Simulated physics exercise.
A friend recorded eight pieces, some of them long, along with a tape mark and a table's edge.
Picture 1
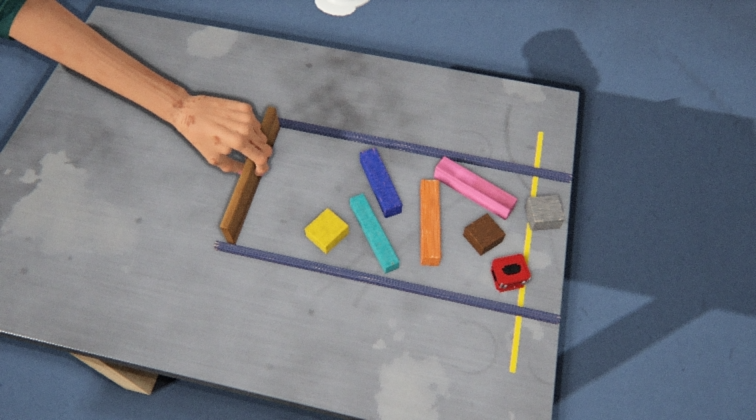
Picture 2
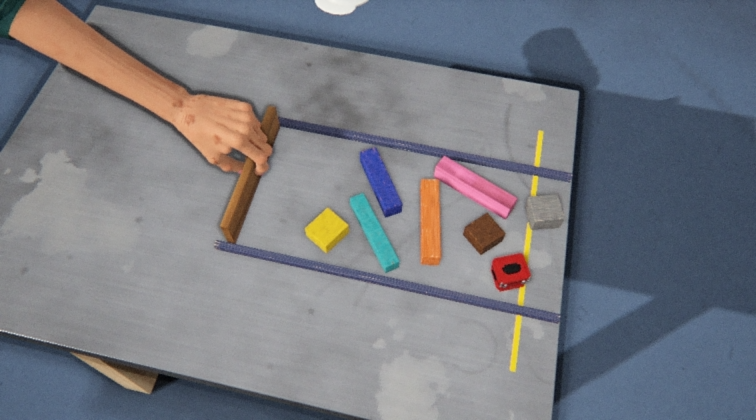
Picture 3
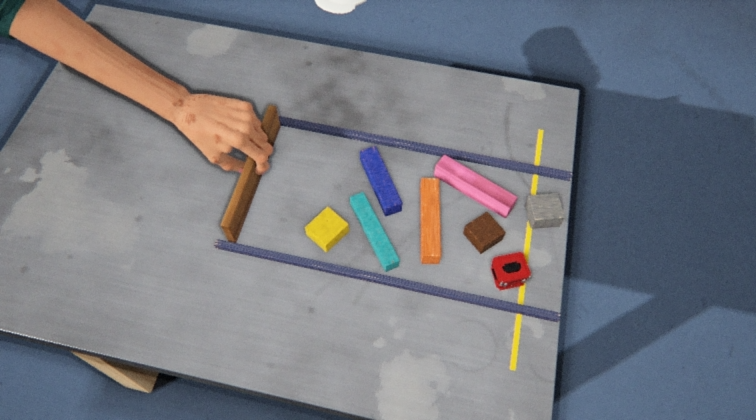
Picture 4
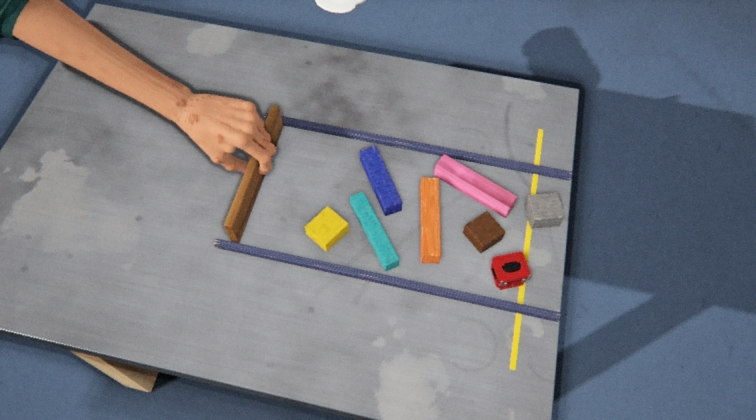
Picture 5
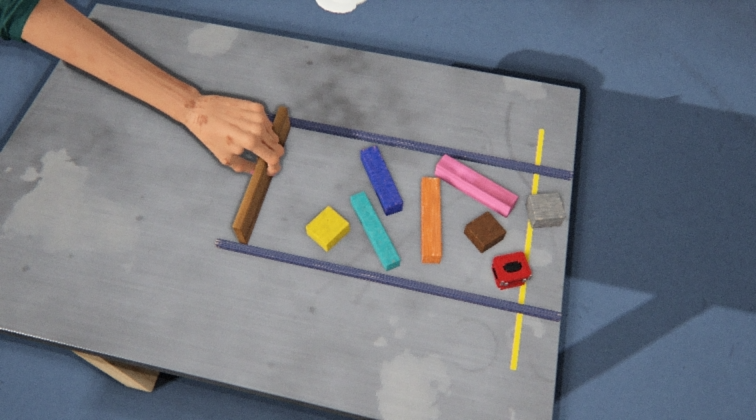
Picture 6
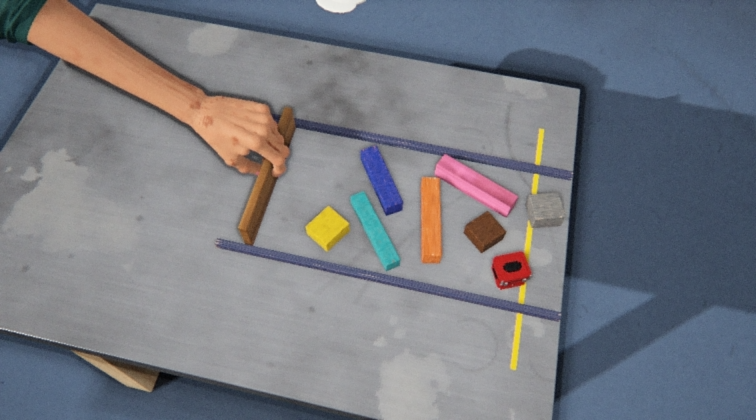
On a grey tabletop, a hand held a wooden board upright behind several scattered coloured pieces, then slid it slightly to the right between two dark strips while the pieces stayed still.
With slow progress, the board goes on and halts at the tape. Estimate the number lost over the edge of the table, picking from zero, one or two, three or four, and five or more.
Over four drop.
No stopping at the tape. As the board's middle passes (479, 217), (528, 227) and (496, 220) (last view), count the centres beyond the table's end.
Past-the-end tally - position 1: 1, position 2: 5, position 3: 3.
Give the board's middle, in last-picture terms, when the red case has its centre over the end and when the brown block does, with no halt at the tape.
First it's close to (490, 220), next close to (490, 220).
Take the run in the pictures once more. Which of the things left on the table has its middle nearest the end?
The turquoise bar finishes closest.
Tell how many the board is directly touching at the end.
The answer is 3.
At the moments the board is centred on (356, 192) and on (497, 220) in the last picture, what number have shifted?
At the first place 3, at the second 8.
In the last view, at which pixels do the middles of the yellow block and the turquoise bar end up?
The yellow block finishes at (540, 285); the turquoise bar finishes at (561, 265).
A little later, none off yet; grey block at rest near (545, 210); red case at rest near (510, 271); brown block at rest near (485, 232).
Next, none off yet; grey block at rest near (545, 210); red case at rest near (510, 271); brown block shifted a little near (502, 232).
Later still, one off so far; grey block dropping near (551, 307); red case shifted well along near (567, 286); brown block shifted well along near (568, 241).
When it is over, the number that fall off is five or more; down, orange bar, pink stick, brown block, red case and grey block.
